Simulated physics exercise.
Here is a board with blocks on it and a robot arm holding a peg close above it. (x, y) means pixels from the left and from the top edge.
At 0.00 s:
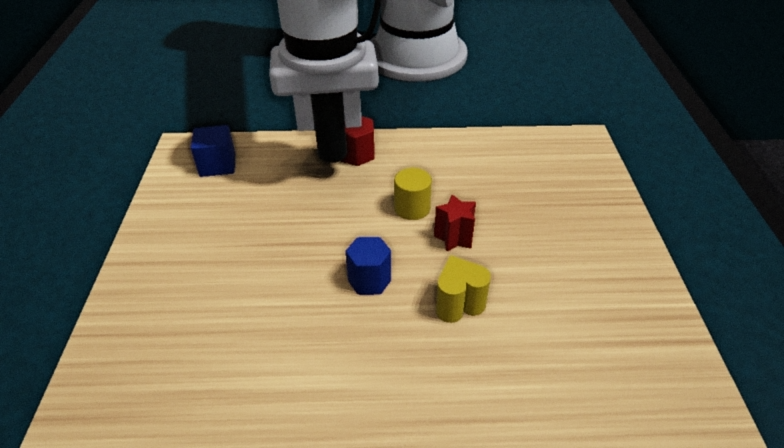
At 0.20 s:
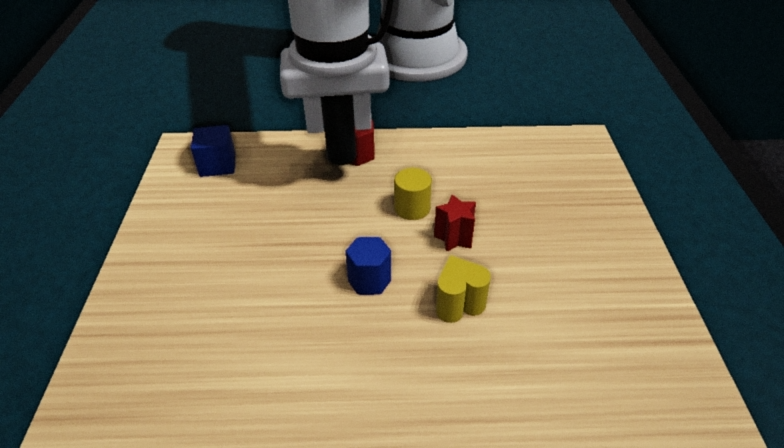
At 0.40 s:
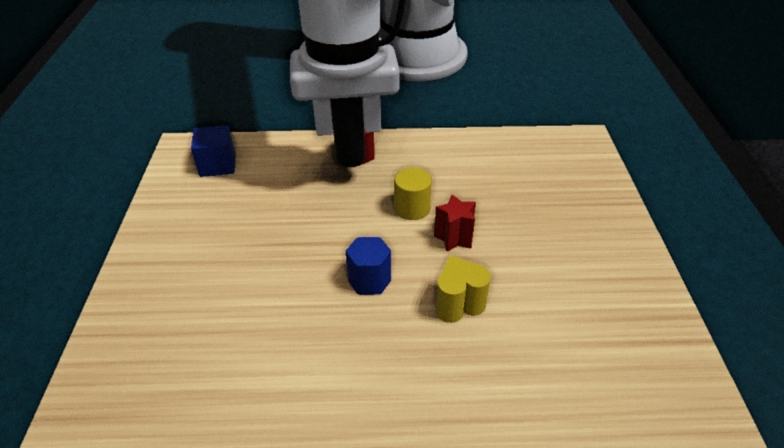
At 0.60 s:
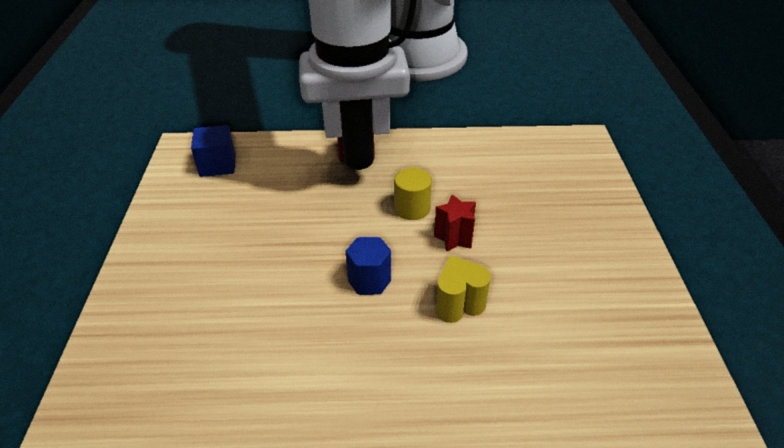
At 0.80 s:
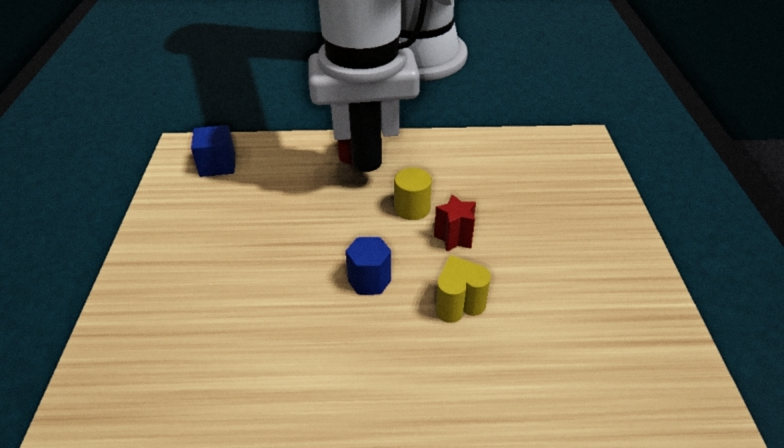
In the video, a robot arm holding a dark peg moves slightly to the right along the far side of a wooden board, passing in front of a red block, while the blue, yellow and red blocks stay still.
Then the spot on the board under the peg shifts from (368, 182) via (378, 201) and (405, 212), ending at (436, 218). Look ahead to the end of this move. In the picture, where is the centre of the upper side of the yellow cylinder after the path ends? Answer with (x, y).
The yellow cylinder ends near (473, 184).
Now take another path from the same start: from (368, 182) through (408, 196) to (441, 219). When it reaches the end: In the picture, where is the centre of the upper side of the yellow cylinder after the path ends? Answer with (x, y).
The middle of its upper face will lie at (451, 213).
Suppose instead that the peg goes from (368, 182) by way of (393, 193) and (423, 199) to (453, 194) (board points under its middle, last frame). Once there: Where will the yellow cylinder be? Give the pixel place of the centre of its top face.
At the end it should sit near (443, 191).
The first path, step by step. One third of the way, peg at (378, 183); nothing pushed yet.
Two thirds of the way, peg at (406, 194); yellow cylinder at (442, 183).
At the end, peg at (438, 200); red hexagonal block still; yellow cylinder at (473, 184); red star at (468, 208), turned 50° clockwise.
